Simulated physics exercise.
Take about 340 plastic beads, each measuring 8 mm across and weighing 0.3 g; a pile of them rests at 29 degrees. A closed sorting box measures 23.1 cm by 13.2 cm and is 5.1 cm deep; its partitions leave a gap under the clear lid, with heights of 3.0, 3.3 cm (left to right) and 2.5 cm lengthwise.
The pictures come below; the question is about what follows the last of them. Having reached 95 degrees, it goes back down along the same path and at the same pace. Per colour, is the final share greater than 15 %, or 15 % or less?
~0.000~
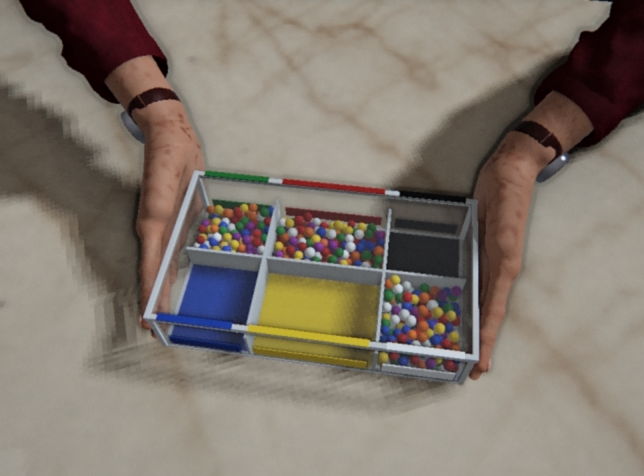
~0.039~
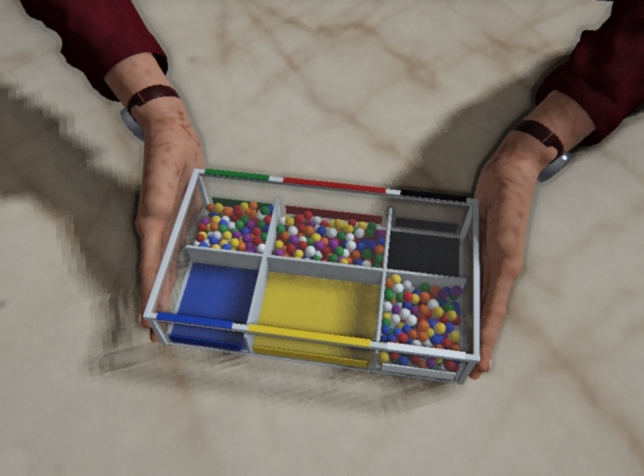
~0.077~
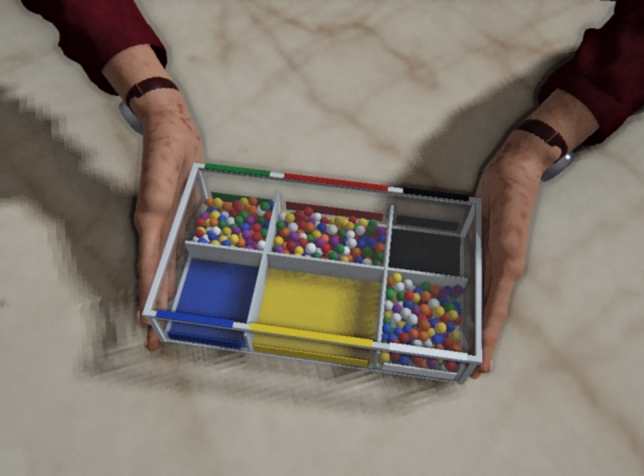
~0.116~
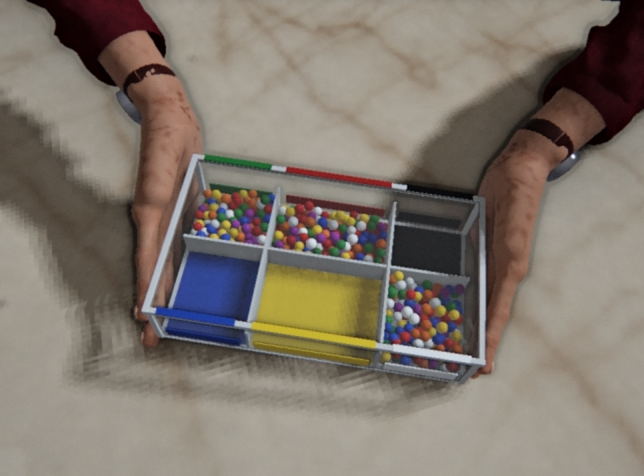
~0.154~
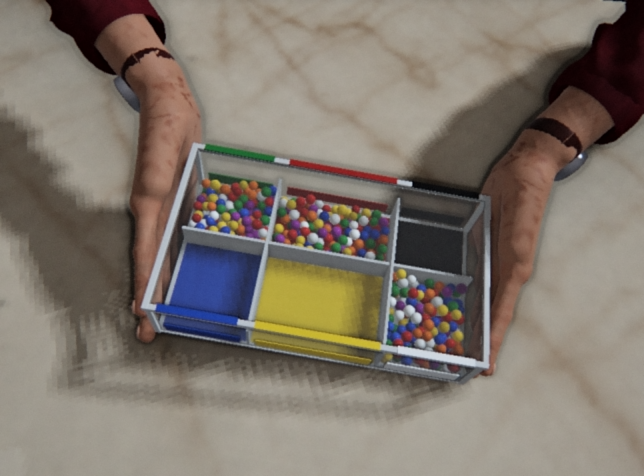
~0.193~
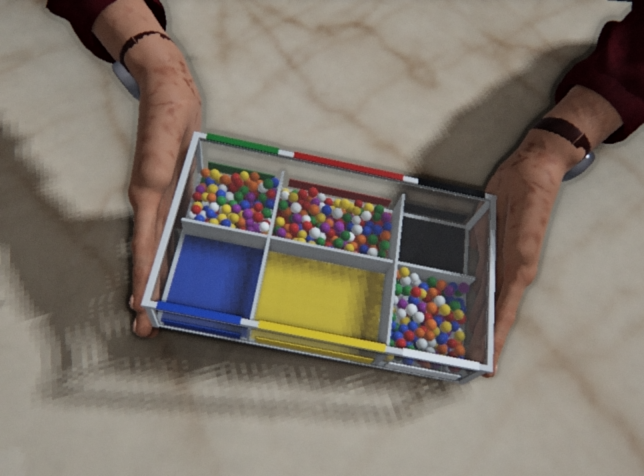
One by one: Red: Does not qualify; blue: Does not qualify; green: Does not qualify; yellow: Qualifies; white: Qualifies; black: Does not qualify.
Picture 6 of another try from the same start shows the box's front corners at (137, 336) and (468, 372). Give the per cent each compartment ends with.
Red 5; blue 40; green 5; yellow 20; white 30; black 0.
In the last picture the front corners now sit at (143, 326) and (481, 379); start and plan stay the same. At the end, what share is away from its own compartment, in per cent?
My guess is close to 60 per cent.
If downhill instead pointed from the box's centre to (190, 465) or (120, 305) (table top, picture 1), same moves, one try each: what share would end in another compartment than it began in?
Around 60 % for the first direction, around 50 % for the second.
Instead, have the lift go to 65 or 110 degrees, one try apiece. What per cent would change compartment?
Some 15 and some 60 per cent, respectively.
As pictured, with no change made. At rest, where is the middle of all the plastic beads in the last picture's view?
When it all comes to rest, the middle is near (406, 331).
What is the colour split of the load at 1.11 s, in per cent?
Red 25 %, blue 0 %, green 20 %, yellow 10 %, white 40 %, black 0 %.
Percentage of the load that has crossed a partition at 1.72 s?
Roughly 55 percent of it.
Then, at 1.11 s, tilt 95 degrees; red 25 %, green 20 %, yellow 10 %, white 40 %.
After 1.72 s, tilt 43 degrees; red 5 %, green 5 %, yellow 25 %, white 65 %.
After 2.37 s, tilt 0 degrees; red 5 %, green 5 %, yellow 25 %, white 65 %.
By 3.0 s all is still; red 5 %, blue 0 %, green 5 %, yellow 25 %, white 65 %, black 0 %.
